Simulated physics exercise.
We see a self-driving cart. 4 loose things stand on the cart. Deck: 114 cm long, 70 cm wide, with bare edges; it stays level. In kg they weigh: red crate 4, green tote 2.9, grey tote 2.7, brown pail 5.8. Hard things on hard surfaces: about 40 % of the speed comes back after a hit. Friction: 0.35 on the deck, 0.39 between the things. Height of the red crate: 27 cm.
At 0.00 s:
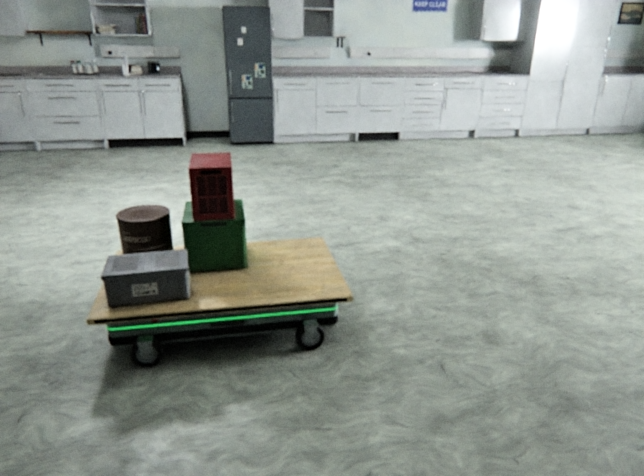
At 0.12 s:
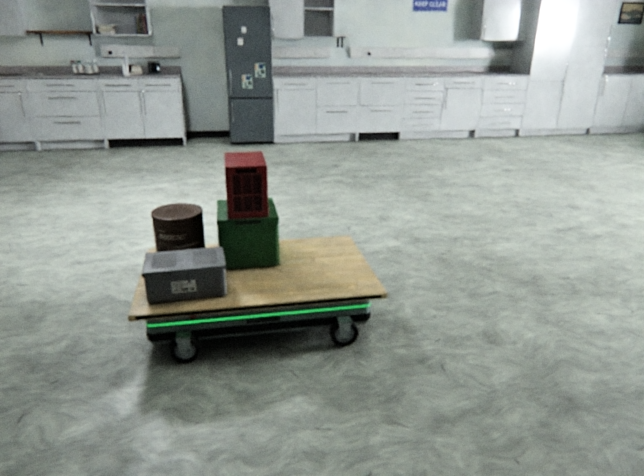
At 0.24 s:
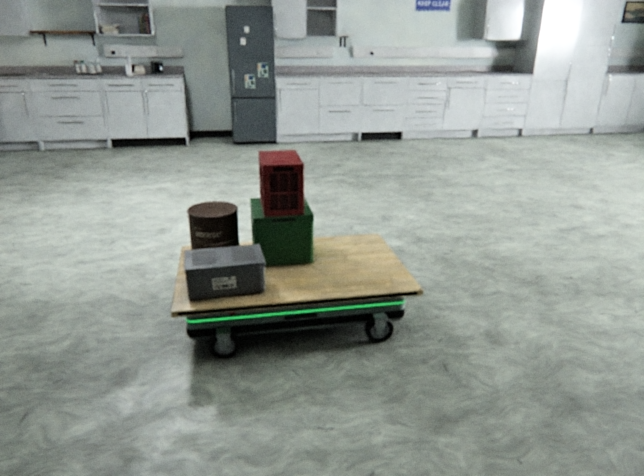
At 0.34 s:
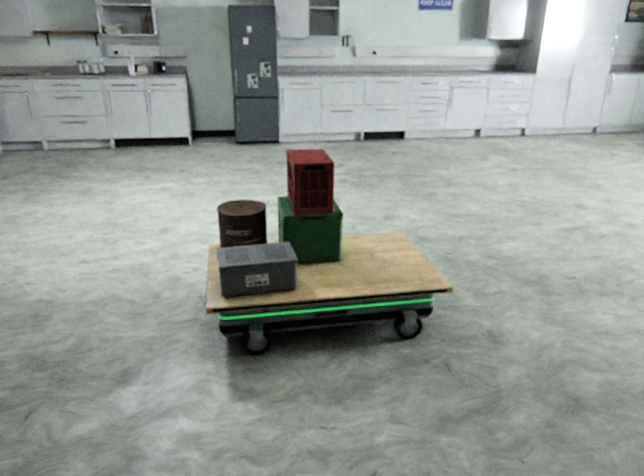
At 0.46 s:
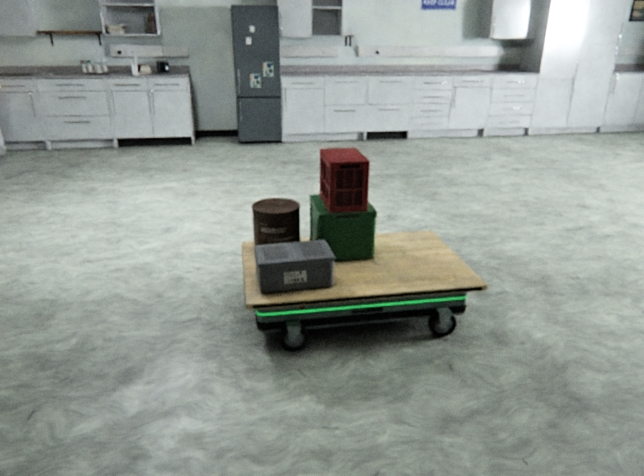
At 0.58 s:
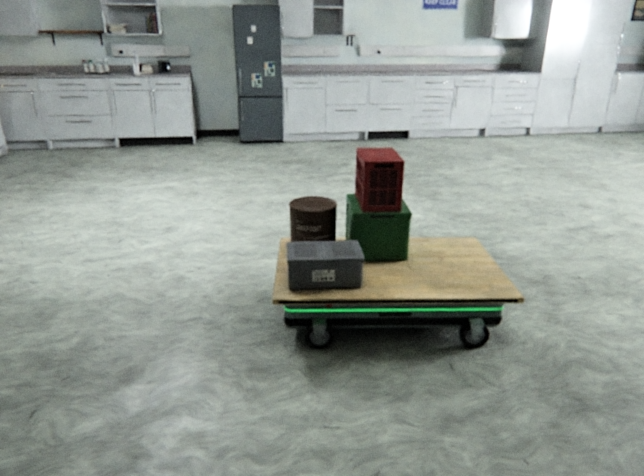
In a large room with a pale, streaked floor, white cabinets and a grey fridge along the back wall, the view looks slightly down from a nearly still camera. A low cart with a wooden top and a green light strip carries a red crate stacked on a green tote, with a brown pail and a grey tote to their left. The cart rolls steadily from left to right, turning slightly late on, its load riding along with little visible shift.
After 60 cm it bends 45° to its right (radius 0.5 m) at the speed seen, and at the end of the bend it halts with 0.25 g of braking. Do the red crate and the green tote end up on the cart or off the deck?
The red crate ends off the deck, the green tote ends off the deck.
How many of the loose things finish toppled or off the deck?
That comes to 2.
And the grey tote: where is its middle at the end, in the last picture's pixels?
At about (480, 305).
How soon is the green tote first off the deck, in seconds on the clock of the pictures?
At about 1.0 s.
After 0.78 s, cart has run 109 cm, turned 37°; red crate moved 20 cm near (445, 183); green tote moved 15 cm near (443, 235); brown pail moved 4 cm.
After 1.18 s, cart has run 157 cm, turned 45°; red crate and green tote now off the deck; brown pail moved 12 cm.
After 1.58 s, cart has run 169 cm, turned 45°, stopped; brown pail moved 12 cm.
In the end (1.9 s), off the deck, red crate and green tote; not toppled but over 10 cm from the start, brown pail; the last one under 10 cm from the start.
